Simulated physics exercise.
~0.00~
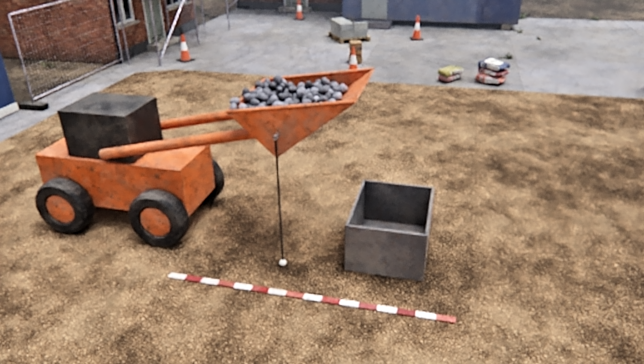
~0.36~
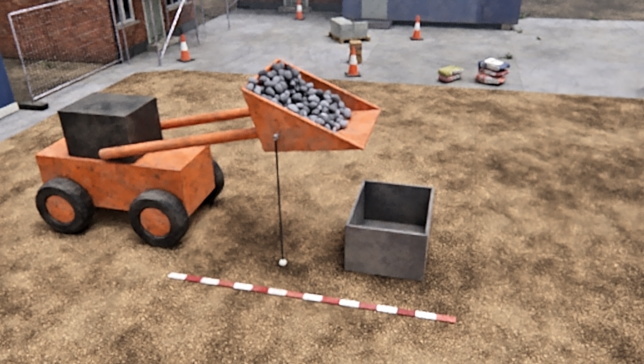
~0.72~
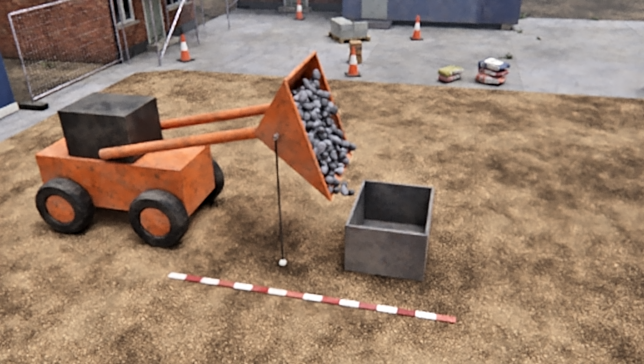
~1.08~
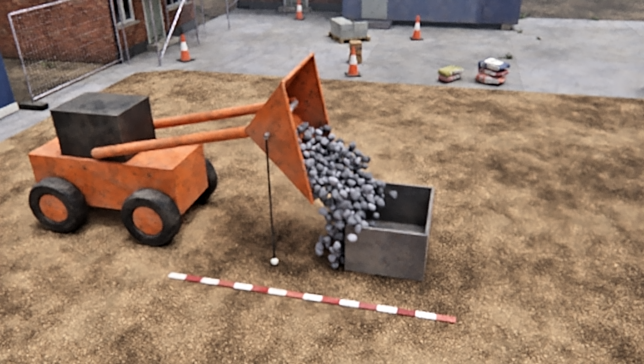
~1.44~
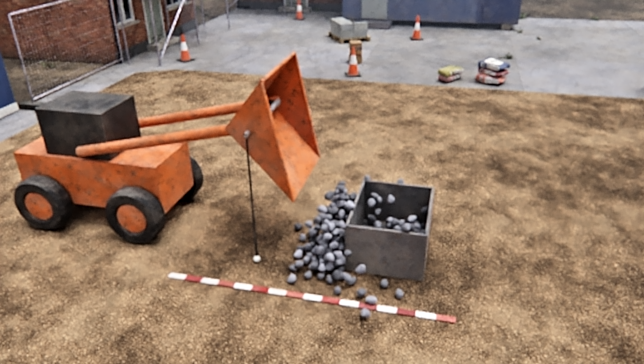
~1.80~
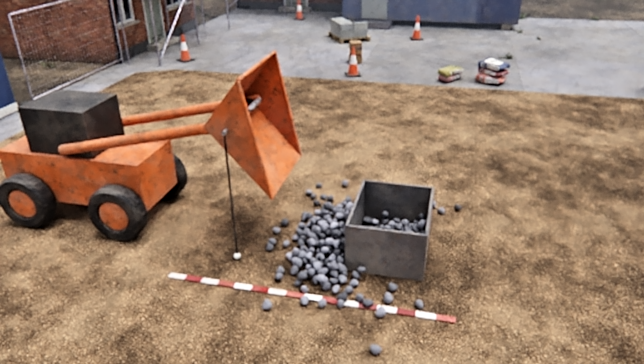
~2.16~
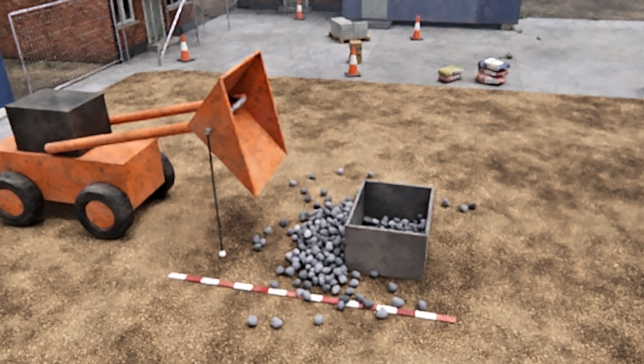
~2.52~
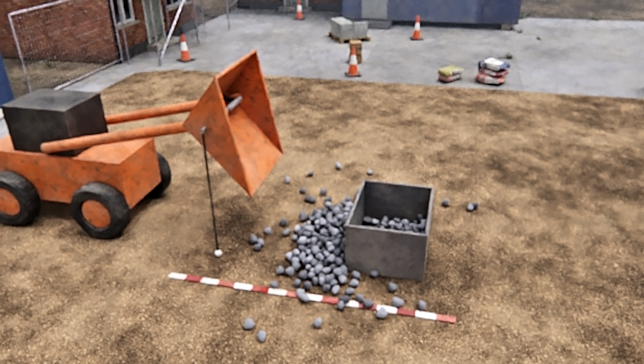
An orange loader tipped its raised bucket of grey stones toward an open grey bin, then rolled back to the left as they poured out, leaving most heaped on the dirt in front of the bin and only some inside.
